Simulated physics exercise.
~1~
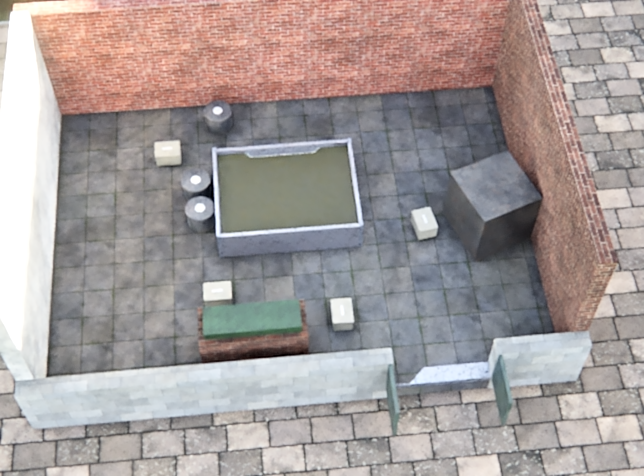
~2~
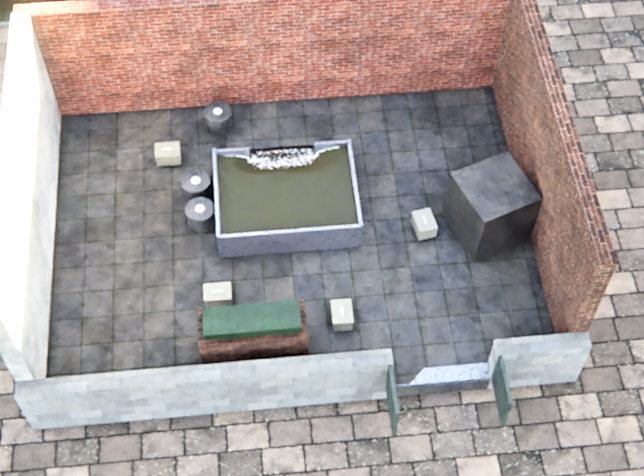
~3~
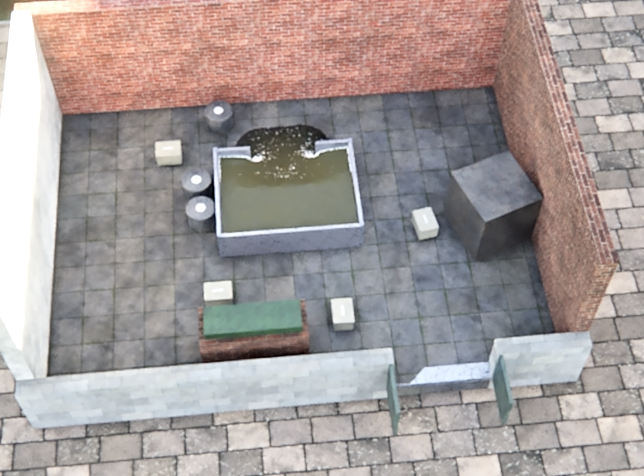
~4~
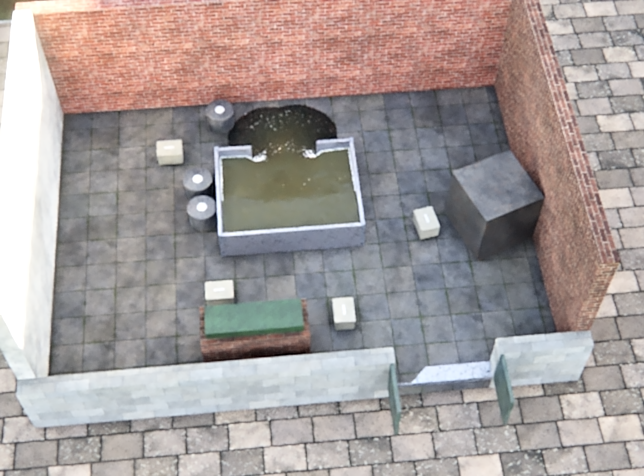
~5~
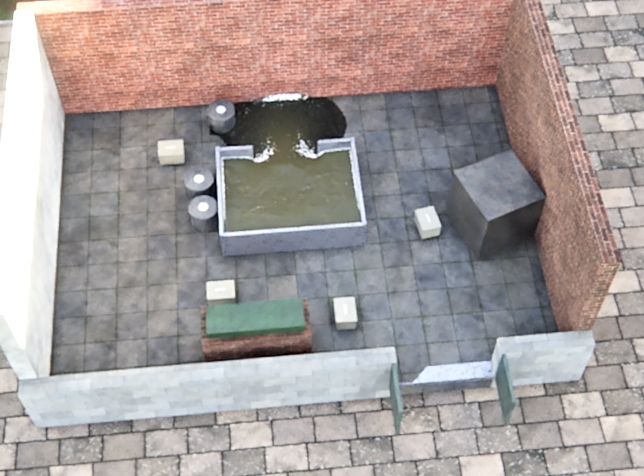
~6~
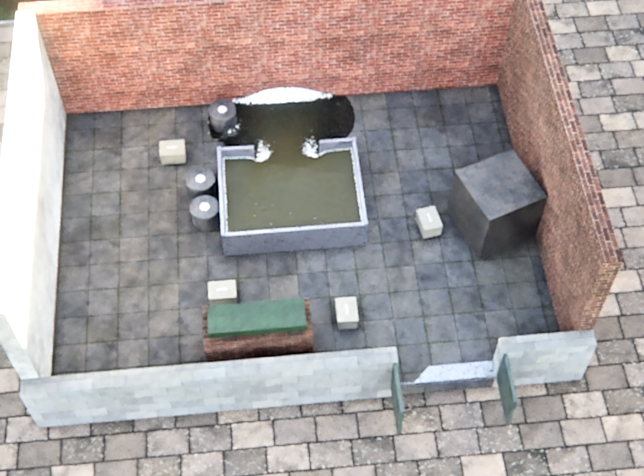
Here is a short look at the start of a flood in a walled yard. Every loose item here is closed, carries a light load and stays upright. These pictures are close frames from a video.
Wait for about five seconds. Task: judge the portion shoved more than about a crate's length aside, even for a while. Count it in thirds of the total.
Looks to me like under one in three get shifted a long way.
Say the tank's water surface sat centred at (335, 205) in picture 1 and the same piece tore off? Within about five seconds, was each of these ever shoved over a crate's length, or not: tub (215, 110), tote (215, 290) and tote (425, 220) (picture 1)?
Result per object - went far, stayed close, stayed close.
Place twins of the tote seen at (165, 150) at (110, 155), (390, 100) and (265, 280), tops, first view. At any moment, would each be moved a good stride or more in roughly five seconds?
Taking them one at a time: Gets driven off, then gets driven off, then remains close.
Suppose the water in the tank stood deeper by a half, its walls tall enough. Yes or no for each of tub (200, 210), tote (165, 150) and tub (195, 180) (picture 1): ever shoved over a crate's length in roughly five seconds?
Taking them as listed, the first came up short, the second did it and the third came up short.
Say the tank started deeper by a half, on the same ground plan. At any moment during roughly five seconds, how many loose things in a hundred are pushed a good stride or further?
I'd put it near 30 per cent of the loose things.
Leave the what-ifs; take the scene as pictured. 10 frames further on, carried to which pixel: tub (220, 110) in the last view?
Roughly (160, 130).
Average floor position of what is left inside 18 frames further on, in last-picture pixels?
Around (235, 232).
A moment on, 0 of 7 are well off their spots; 0 afloat.
Next, 1 of 7 are well off their spots; 0 afloat.
Later, 2 of 7 are well off their spots; 1 afloat.
In the end, 2 of 7 are well off their spots, and 2 have been at some point; 0 afloat.
